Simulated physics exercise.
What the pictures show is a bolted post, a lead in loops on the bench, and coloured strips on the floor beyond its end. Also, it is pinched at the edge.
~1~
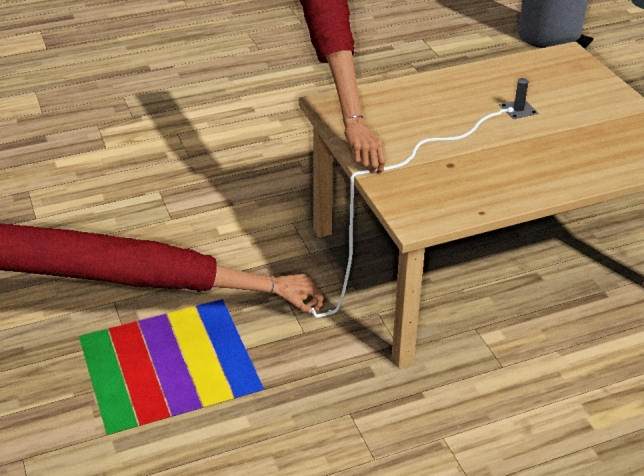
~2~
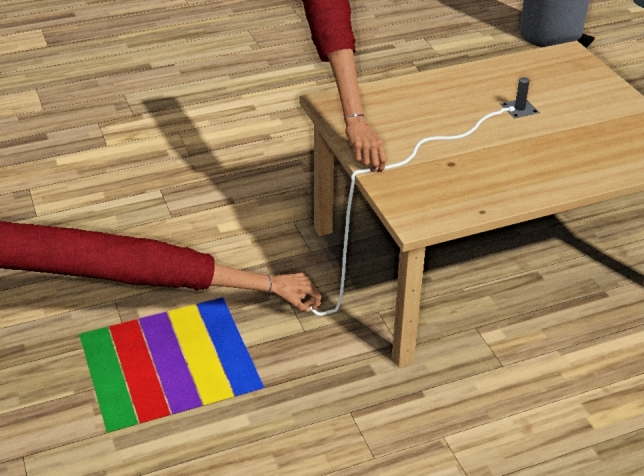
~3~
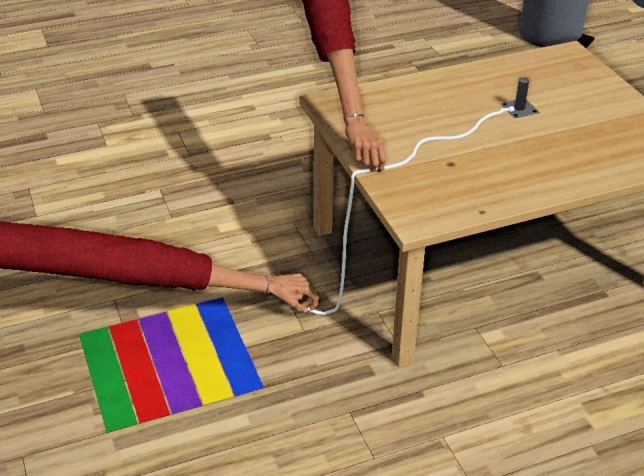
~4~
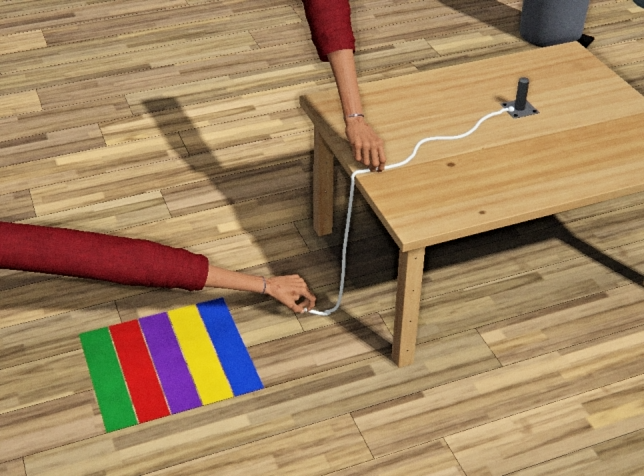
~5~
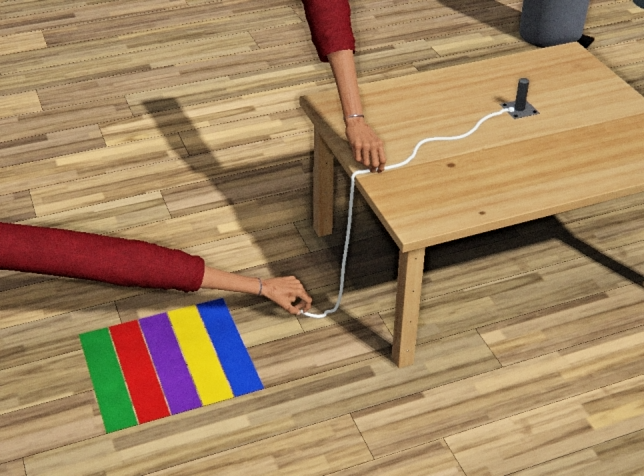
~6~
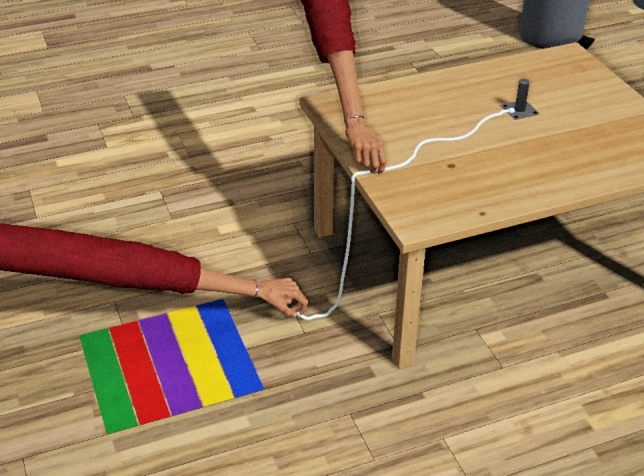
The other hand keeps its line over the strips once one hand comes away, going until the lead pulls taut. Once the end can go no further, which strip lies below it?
The yellow strip lies below it.
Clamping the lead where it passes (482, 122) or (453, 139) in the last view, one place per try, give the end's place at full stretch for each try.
Roughly (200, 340) and (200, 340).
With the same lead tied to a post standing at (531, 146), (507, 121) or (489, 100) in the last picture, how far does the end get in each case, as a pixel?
In order, the pixels are (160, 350), (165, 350) and (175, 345).
Soon after, end near (256, 324); short of the strips.
Then, end near (219, 334); over blue.
At full stretch, end near (196, 340); over yellow. It gets as far as the yellow strip.
